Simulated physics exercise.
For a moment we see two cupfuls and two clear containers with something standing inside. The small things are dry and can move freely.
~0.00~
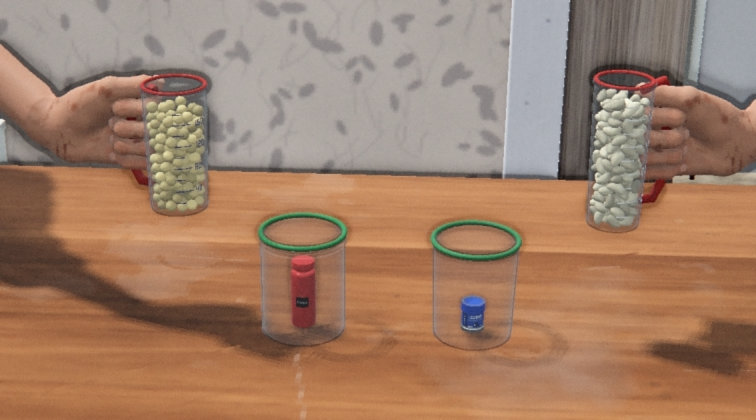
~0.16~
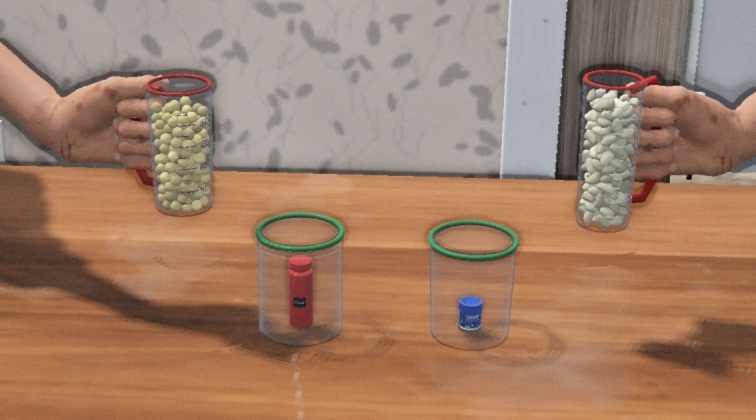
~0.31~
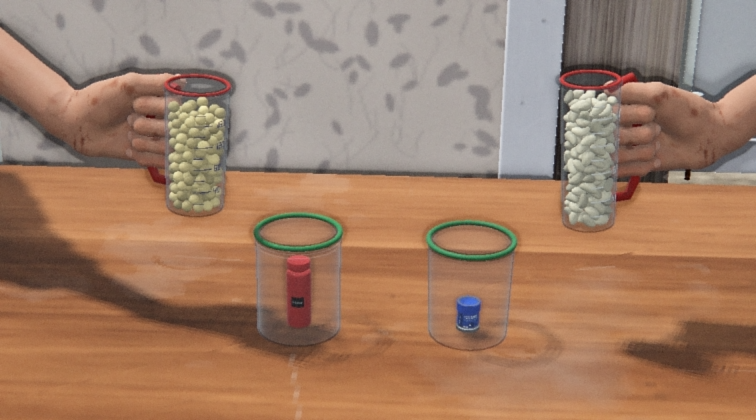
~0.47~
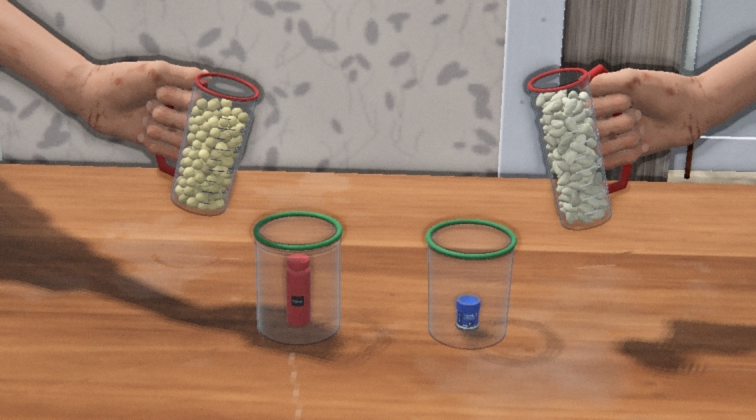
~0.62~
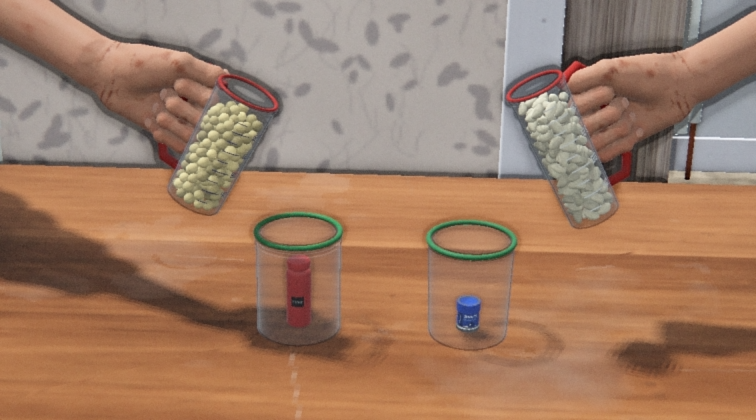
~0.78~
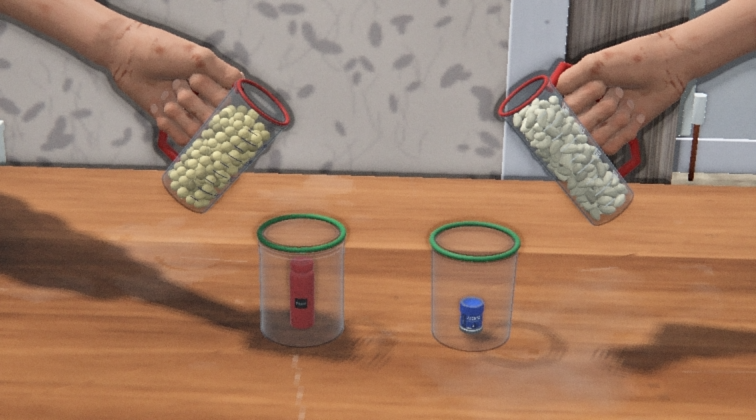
Two hands bring cups of soya beans and white beans inward, tilting them toward two clear containers.
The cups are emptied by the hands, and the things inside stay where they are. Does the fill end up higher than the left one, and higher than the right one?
Left object: No, it stays above; right object: Yes, fill goes over.
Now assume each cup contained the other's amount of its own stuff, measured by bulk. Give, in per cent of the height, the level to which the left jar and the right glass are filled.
Levels - left near 55, right near 55.
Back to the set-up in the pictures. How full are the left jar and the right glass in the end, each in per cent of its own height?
Left side: 55 %; right side: 60 %.
By 1.18 s, left jar empty, all of its cupful still in the cup; right glass empty, all of its cupful still in the cup.
By 1.61 s, left jar nearly empty, nearly all of its cupful still in the cup; right glass nearly empty, nearly all of its cupful still in the cup.
By 2.12 s, left jar half full, none of its cupful still in the cup; right glass half full, a small part of its cupful still in the cup.
When it is over (2.6 s), left jar half full (surface near (302, 275)), nothing beside it; right glass two thirds full (surface near (473, 277)), nothing beside it; the left thing is still showing; the right thing is covered.
